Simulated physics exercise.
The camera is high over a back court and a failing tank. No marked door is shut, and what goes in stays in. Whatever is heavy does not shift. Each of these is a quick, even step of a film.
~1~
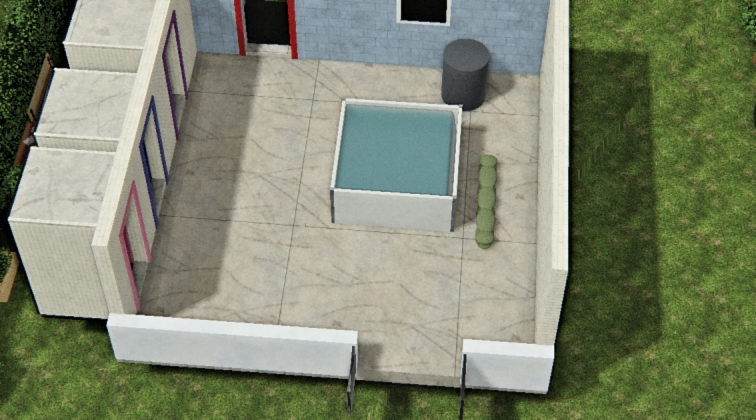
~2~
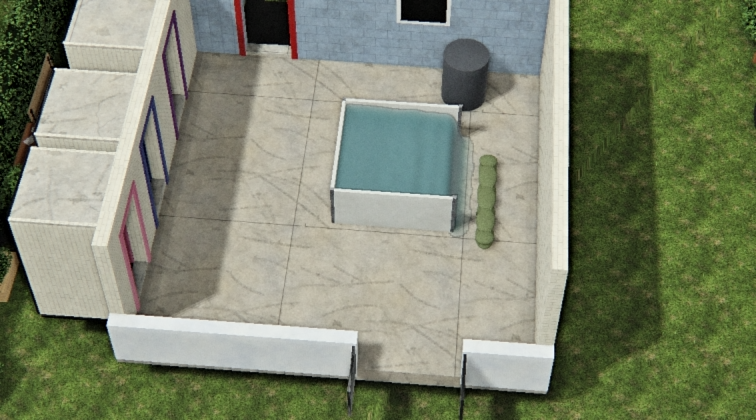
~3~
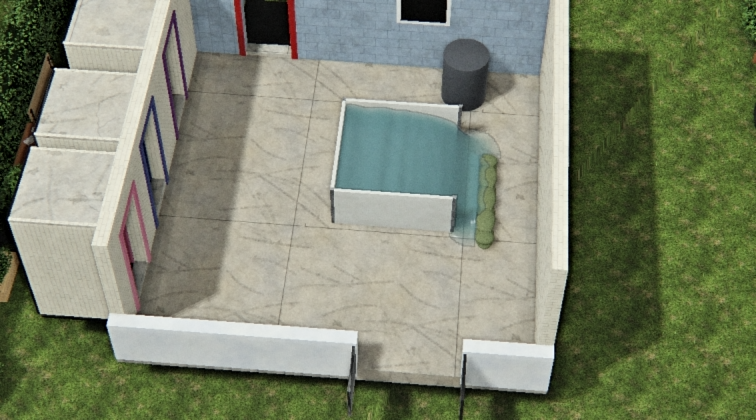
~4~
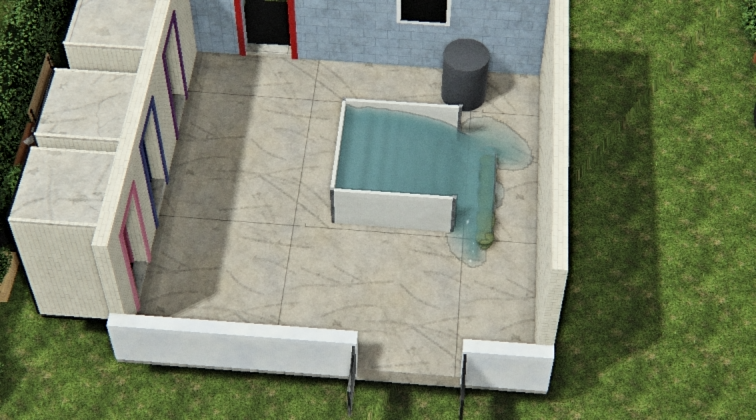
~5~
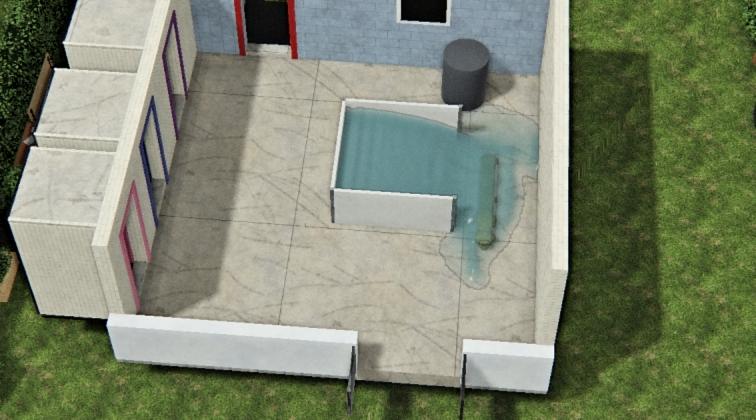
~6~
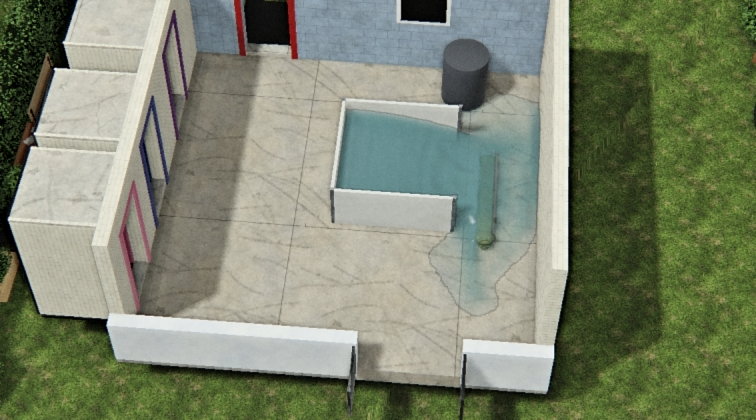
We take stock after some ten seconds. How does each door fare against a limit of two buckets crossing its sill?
Result: The red door holds up fine I think; the pink door gets overrun I think; the purple door holds up fine I think; the blue door holds up fine I think.
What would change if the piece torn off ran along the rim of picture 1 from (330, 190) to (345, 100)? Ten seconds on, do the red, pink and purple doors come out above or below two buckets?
Red: Crosses the line; pink: Crosses the line; purple: Crosses the line.
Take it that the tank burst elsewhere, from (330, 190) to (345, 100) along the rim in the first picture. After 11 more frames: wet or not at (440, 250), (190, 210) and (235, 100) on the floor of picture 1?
Spot one ends up untouched by the spill, spot two deluged, spot three deluged.
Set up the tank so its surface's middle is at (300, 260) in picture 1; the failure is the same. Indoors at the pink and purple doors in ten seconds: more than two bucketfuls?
My reading: The pink one lets less in; the purple one stays under.
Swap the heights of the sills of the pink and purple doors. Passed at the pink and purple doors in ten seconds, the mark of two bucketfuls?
My guess: The pink door remains short while the purple door crosses the line.
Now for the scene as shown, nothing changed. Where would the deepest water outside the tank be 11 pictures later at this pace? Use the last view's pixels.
That spot is close to (539, 88).
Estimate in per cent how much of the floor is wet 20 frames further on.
Roughly 55 percent.
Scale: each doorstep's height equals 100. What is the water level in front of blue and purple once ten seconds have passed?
Approx. 20 % followed by 20 %.
A moment on, water covers 25 % of the floor; the red door not reached, the pink door not reached, the purple door not reached, the blue door not reached.
Next, water covers 35 % of the floor; the red door not reached, the pink door not reached, the purple door not reached, the blue door not reached.
Then, water covers 55 % of the floor; the red door wet at the sill, nothing in, the pink door not reached, the purple door not reached, the blue door not reached.
Later, water covers 85 % of the floor; the red door wet at the sill, nothing in, the pink door under two buckets in, the purple door wet at the sill, nothing in, the blue door wet at the sill, nothing in.
In the end, water covers 95 % of the floor; the red door wet at the sill, nothing in, the pink door over two buckets in, the purple door wet at the sill, nothing in, the blue door wet at the sill, nothing in.
